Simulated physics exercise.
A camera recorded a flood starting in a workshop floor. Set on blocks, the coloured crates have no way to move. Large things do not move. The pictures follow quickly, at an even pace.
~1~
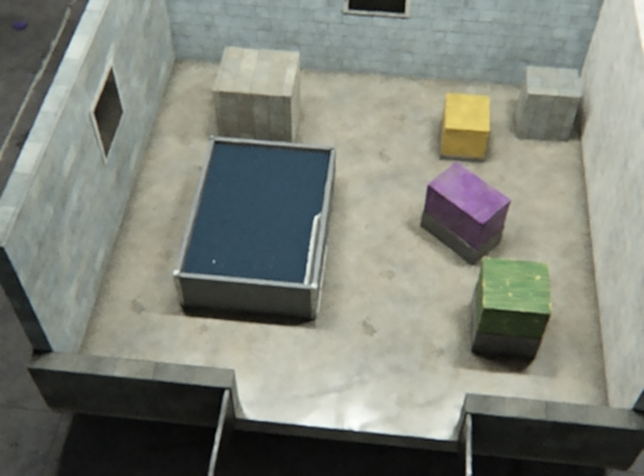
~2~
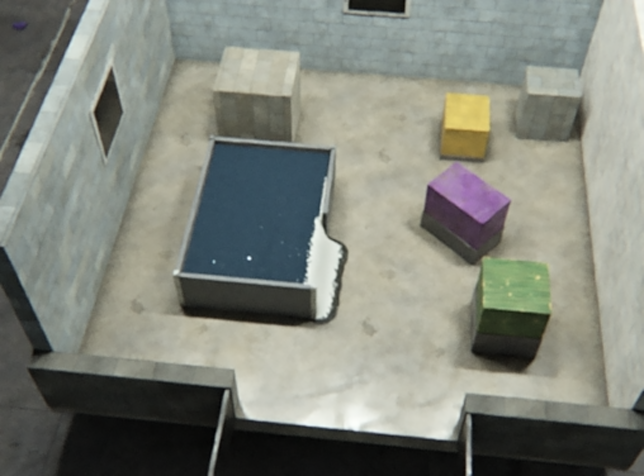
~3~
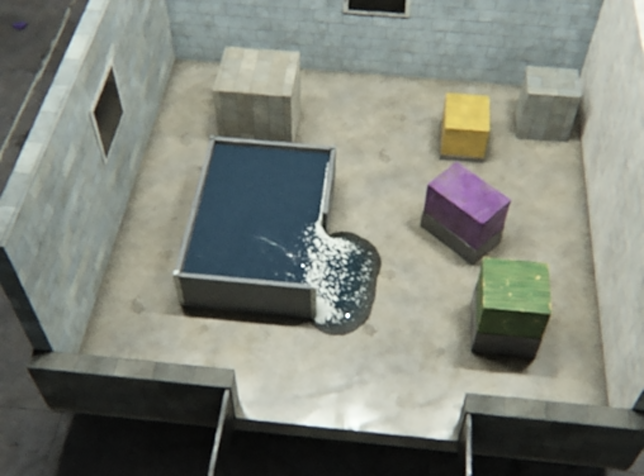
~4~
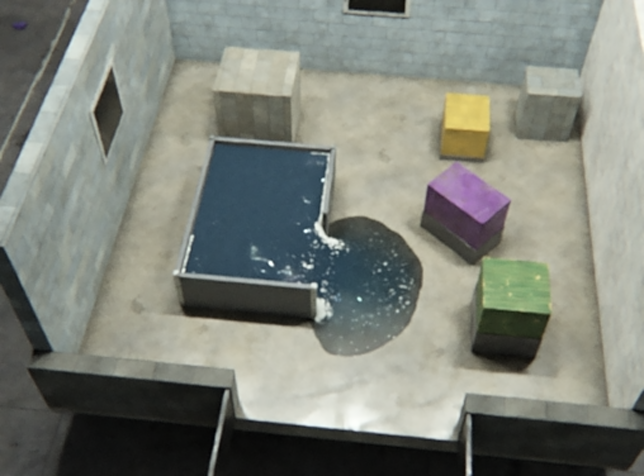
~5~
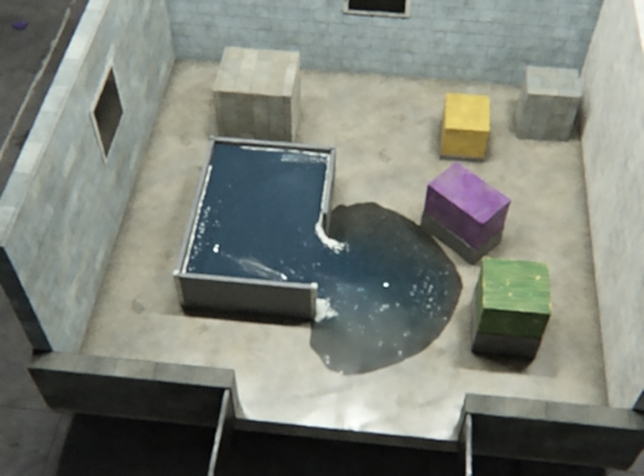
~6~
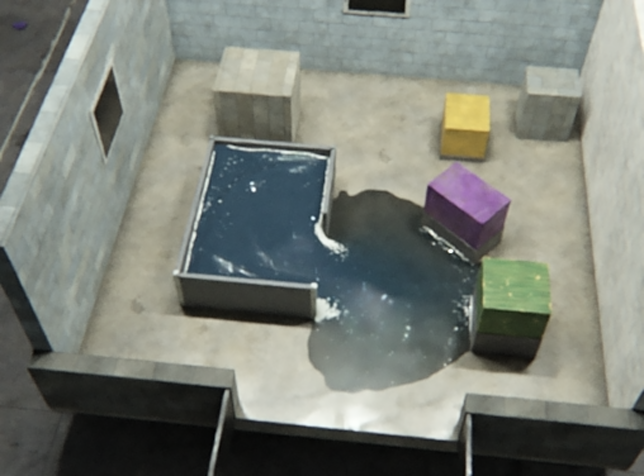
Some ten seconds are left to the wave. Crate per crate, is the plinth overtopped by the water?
In order: The purple crate will come through untouched; the yellow crate will not stay dry; the green crate will come through untouched.
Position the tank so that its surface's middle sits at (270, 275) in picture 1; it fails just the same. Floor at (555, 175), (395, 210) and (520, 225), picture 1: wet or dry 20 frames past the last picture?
As listed: Under water, wet, covered.
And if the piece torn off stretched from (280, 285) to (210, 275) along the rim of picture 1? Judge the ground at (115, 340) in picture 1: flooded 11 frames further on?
There: Flooded.
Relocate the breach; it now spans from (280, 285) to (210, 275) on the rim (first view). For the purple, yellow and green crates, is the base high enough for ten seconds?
The purple crate stays untouched; the yellow crate stays untouched; the green crate stays untouched.
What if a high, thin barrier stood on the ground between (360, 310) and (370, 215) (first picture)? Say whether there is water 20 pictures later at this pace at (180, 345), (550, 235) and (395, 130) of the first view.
First unwetted, then unwetted, then inundated.
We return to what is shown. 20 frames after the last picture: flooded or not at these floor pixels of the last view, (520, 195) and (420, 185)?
Taking the two points in turn, the first is waterlogged and the second is waterlogged.
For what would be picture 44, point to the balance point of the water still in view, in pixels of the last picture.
I'd say near (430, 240).
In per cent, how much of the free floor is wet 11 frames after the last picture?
My estimate is close to 35 per cent.
A moment on, water covers 25 % of the floor; the purple crate water round its plinth, the yellow crate not reached, the green crate water round its plinth.
Next, water covers 35 % of the floor; the purple crate water round its plinth, the yellow crate water round its plinth, the green crate water round its plinth.
Then, water covers 45 % of the floor; the purple crate water round its plinth, the yellow crate water round its plinth, the green crate water round its plinth.
Later, water covers 60 % of the floor; the purple crate water round its plinth, the yellow crate water round its plinth, the green crate water round its plinth.
In the end, water covers 75 % of the floor; the purple crate stayed above the water, the yellow crate was topped, the green crate stayed above the water.
